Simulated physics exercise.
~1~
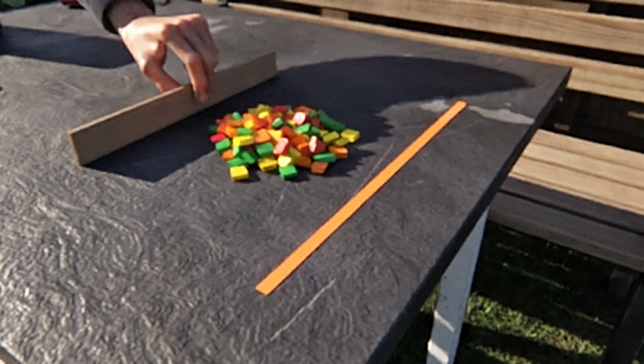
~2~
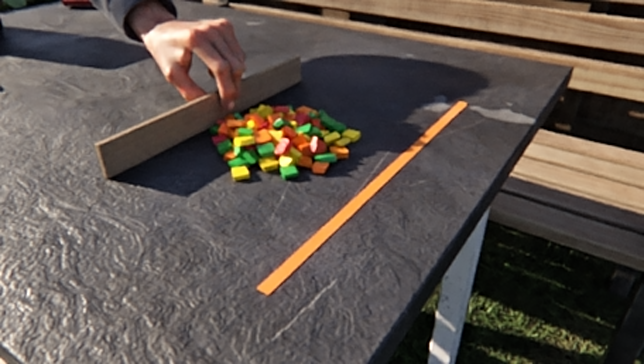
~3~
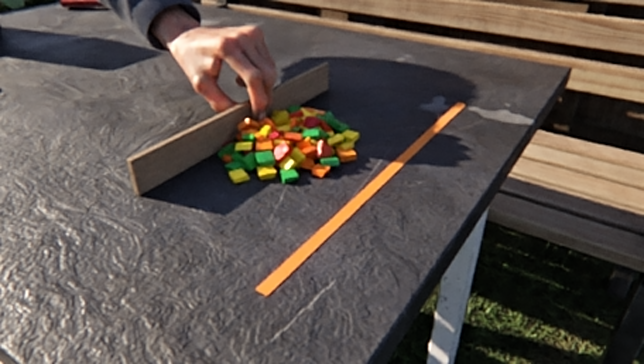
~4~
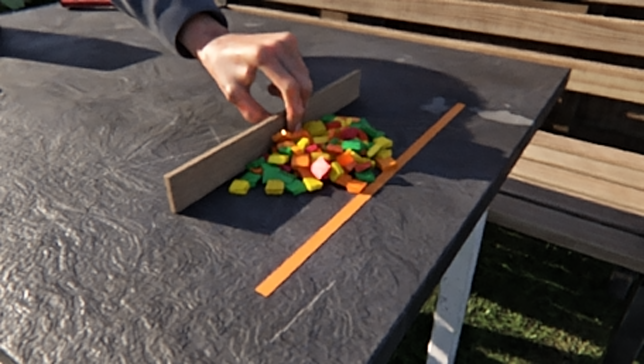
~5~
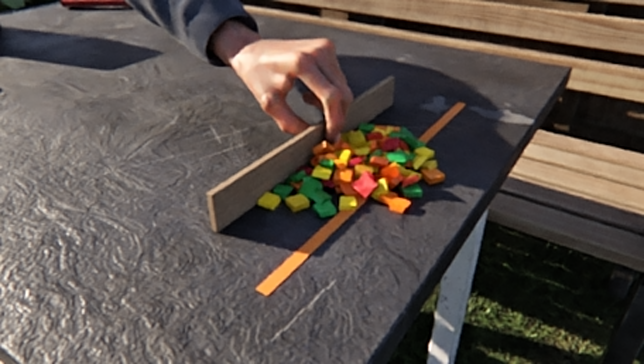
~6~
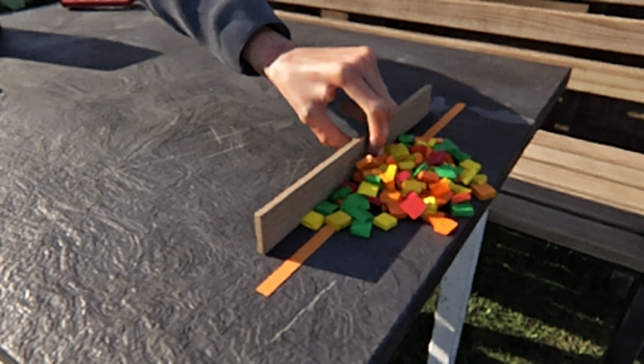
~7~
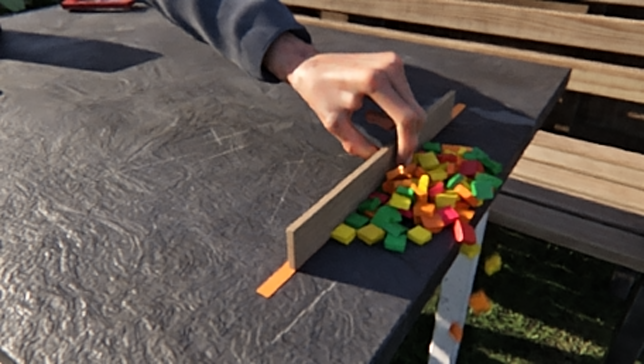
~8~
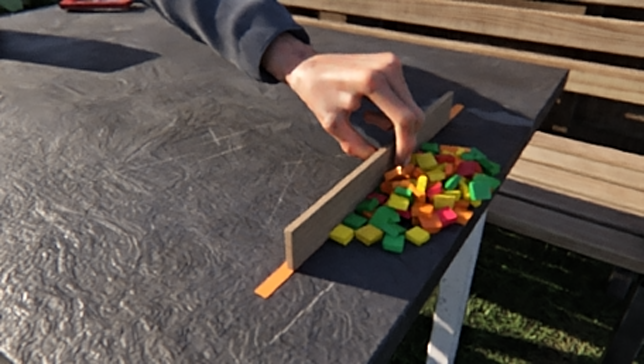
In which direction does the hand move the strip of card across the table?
The hand moves the strip of card to the right, toward the orange tape and the table's edge.
